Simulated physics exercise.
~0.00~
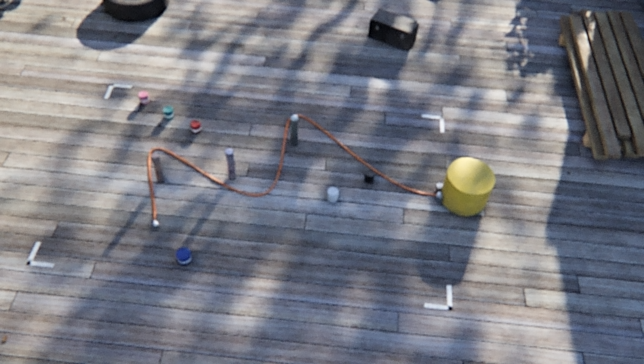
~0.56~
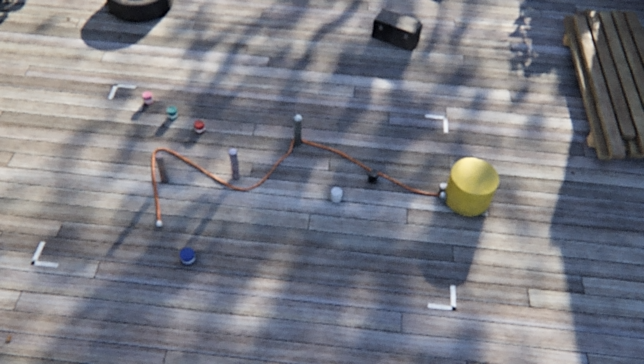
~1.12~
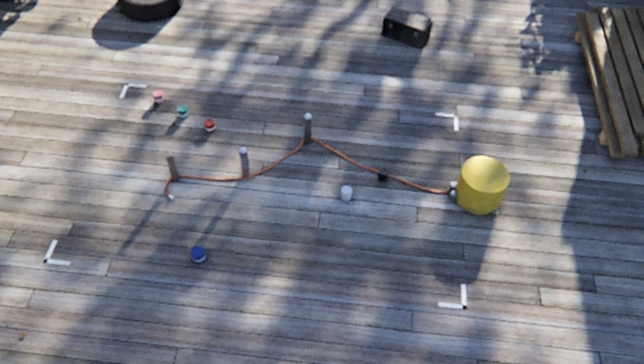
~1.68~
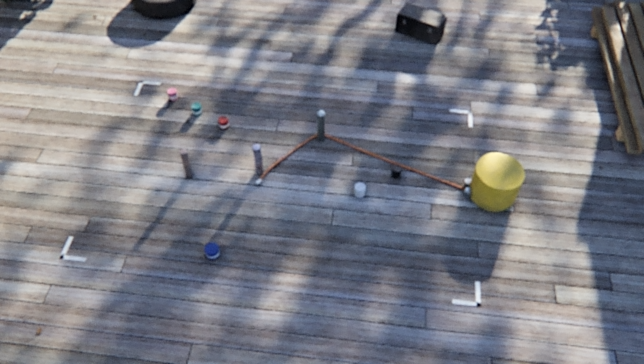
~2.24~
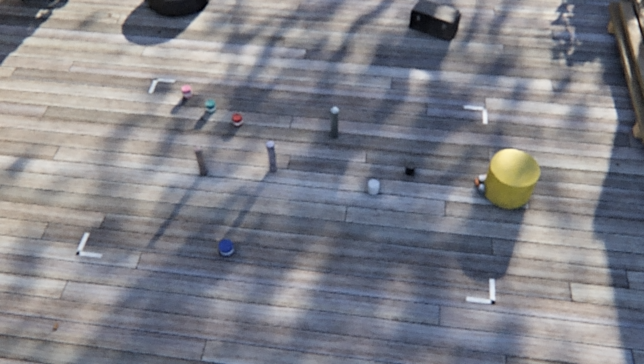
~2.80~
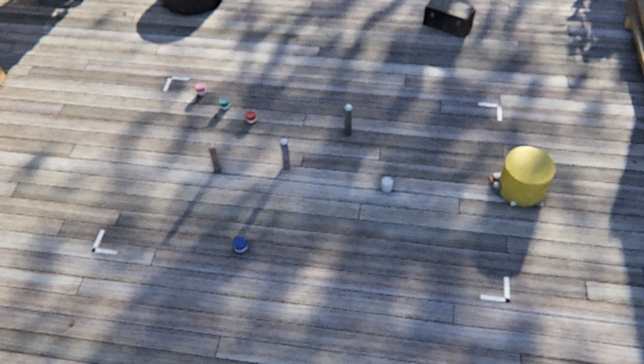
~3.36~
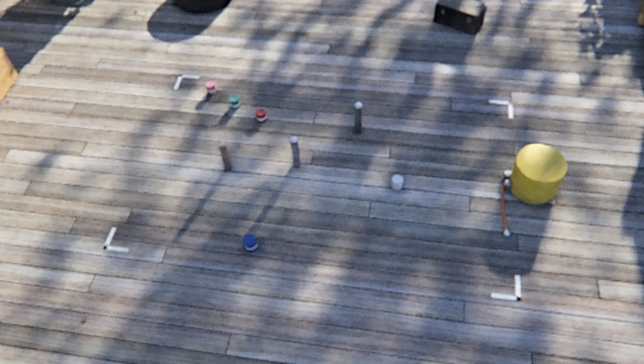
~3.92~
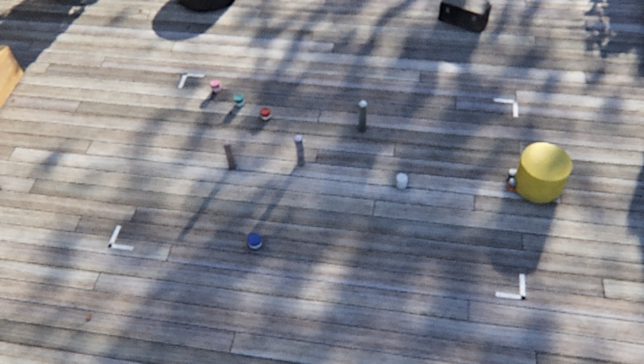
In the video, an orange cord winding among upright posts and small colored containers on a plank deck draws back toward a yellow drum, its loose end later showing briefly below it. The small black container disappears from view, while the others remain in place and the cord is finally gone.
